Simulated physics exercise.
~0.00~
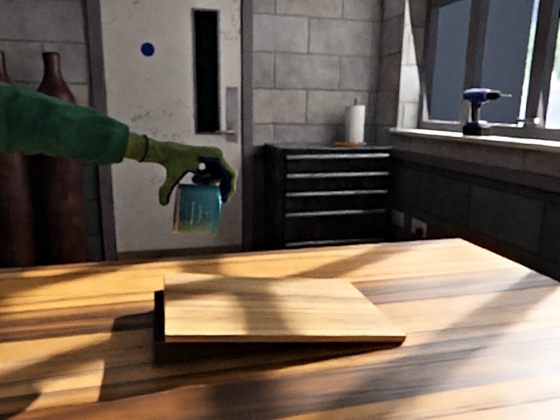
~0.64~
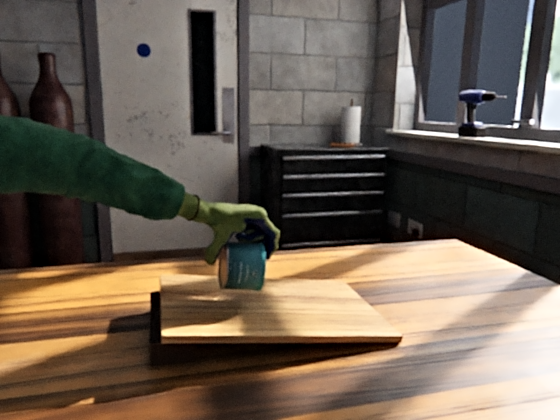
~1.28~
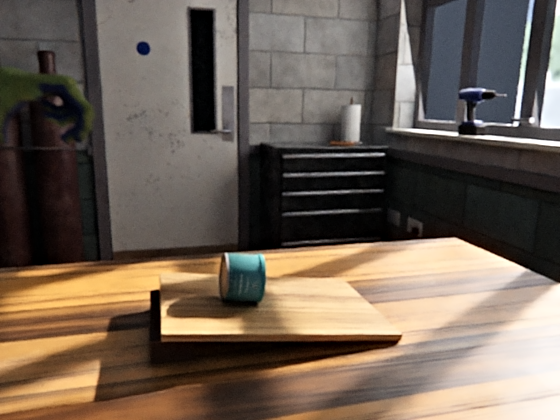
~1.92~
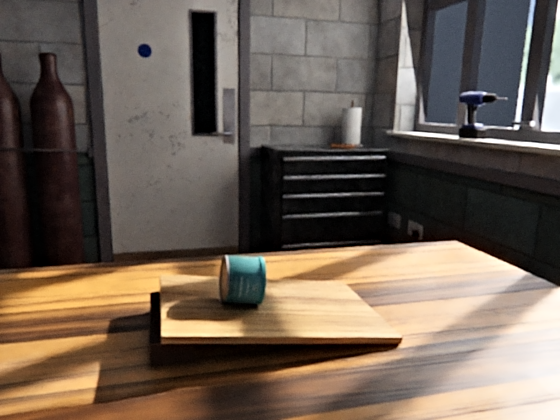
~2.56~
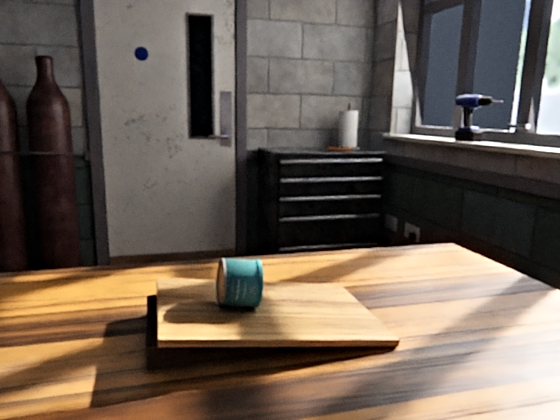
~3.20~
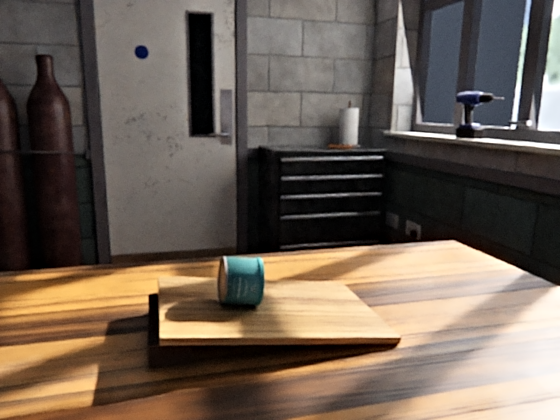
In a workshop with grey block walls, seen from a slightly swaying view across a striped wooden table, a pale board lies tilted, its left end raised and its right end low. Behind it are dark red cylinders at left, a worn door, a black drawer cabinet with a white roll on top, and a blue drill on the windowsill at right. A green-sleeved arm with a green glove reaches in from the left, holding a turquoise tub above the board. The hand lowers the tub onto its side on the slope, lets go and withdraws left. The tub stays where it was put.
